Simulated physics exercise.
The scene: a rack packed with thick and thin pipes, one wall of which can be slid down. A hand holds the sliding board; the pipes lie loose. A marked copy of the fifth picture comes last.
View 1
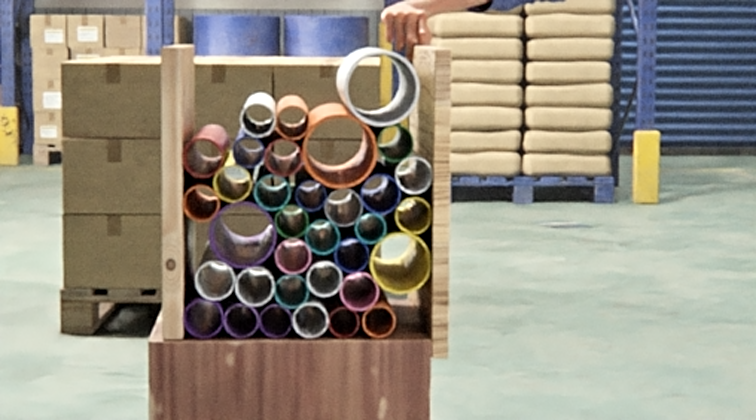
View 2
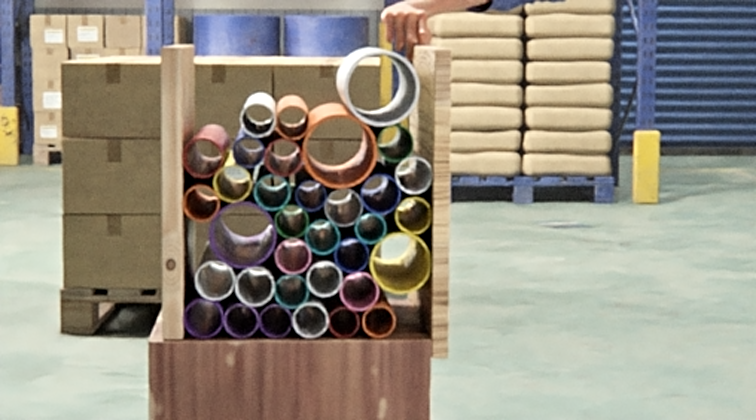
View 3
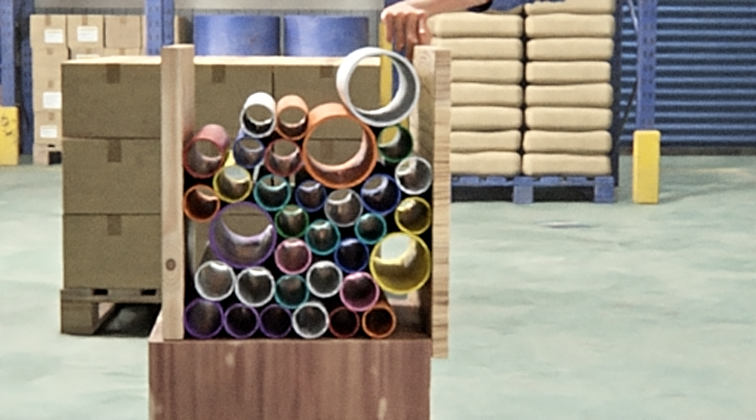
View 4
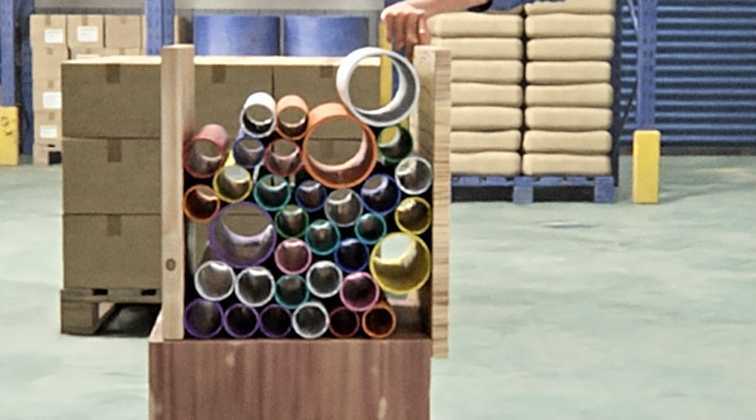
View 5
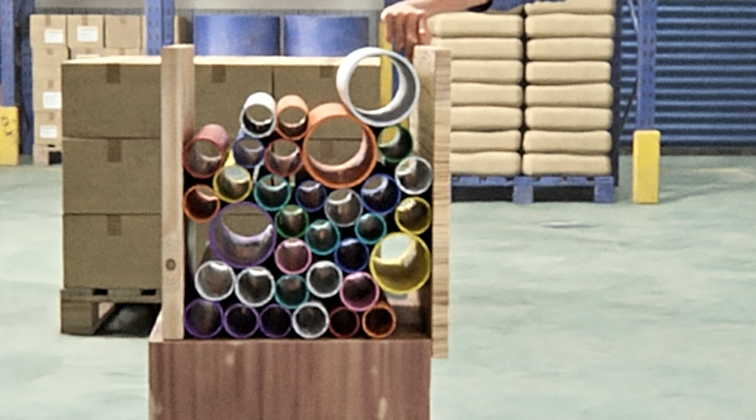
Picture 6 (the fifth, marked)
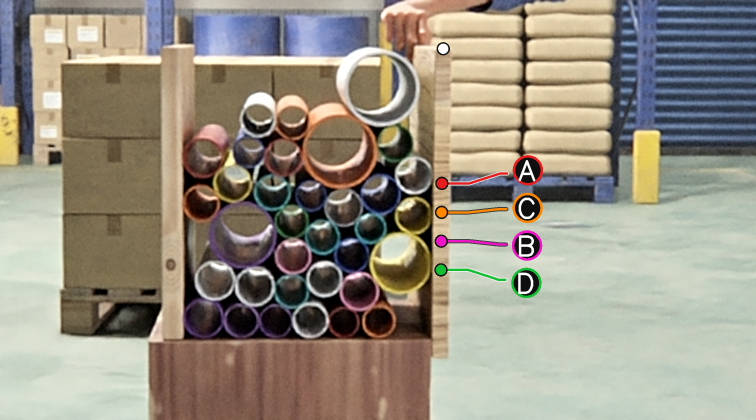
Colorful thick and thin pipes sat piled between two wooden boards, with a large pale one on top, while a hand held the right board's upper end and nothing visibly moved.
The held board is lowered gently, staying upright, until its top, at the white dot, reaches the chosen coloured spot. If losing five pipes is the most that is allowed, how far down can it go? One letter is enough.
Mark B is as low as it can go.
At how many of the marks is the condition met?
The number is three.
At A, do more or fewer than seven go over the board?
At A, fewer than seven.
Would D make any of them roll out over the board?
Yes, at D.
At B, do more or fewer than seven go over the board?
Fewer than seven.
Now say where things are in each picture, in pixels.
A purple pipe (243, 235); a blue pipe (381, 195); an orange pipe (201, 203), in the first frame.
An orange pipe (201, 203); a red pipe (203, 158), in the second frame.
Side board (428, 190); a purple pipe (204, 318), in the third frame.
An orange pipe (379, 321); a blue pipe (352, 255), in the fourth frame.
A purple pipe (243, 235); a blue pipe (381, 195); an orange pipe (201, 203), in the fifth frame.
On the marked copy, A at (442, 183); B at (441, 241); C at (442, 213); D at (441, 270); the white dot at (443, 49).
Taking B. A third of the way, top of the board (433, 130).
Two thirds of the way, top of the board (432, 218).
When it is over, top of the board (432, 240), three out over the board.
As for the rest, A one out over the board; C three out over the board; D more than five out over the board.
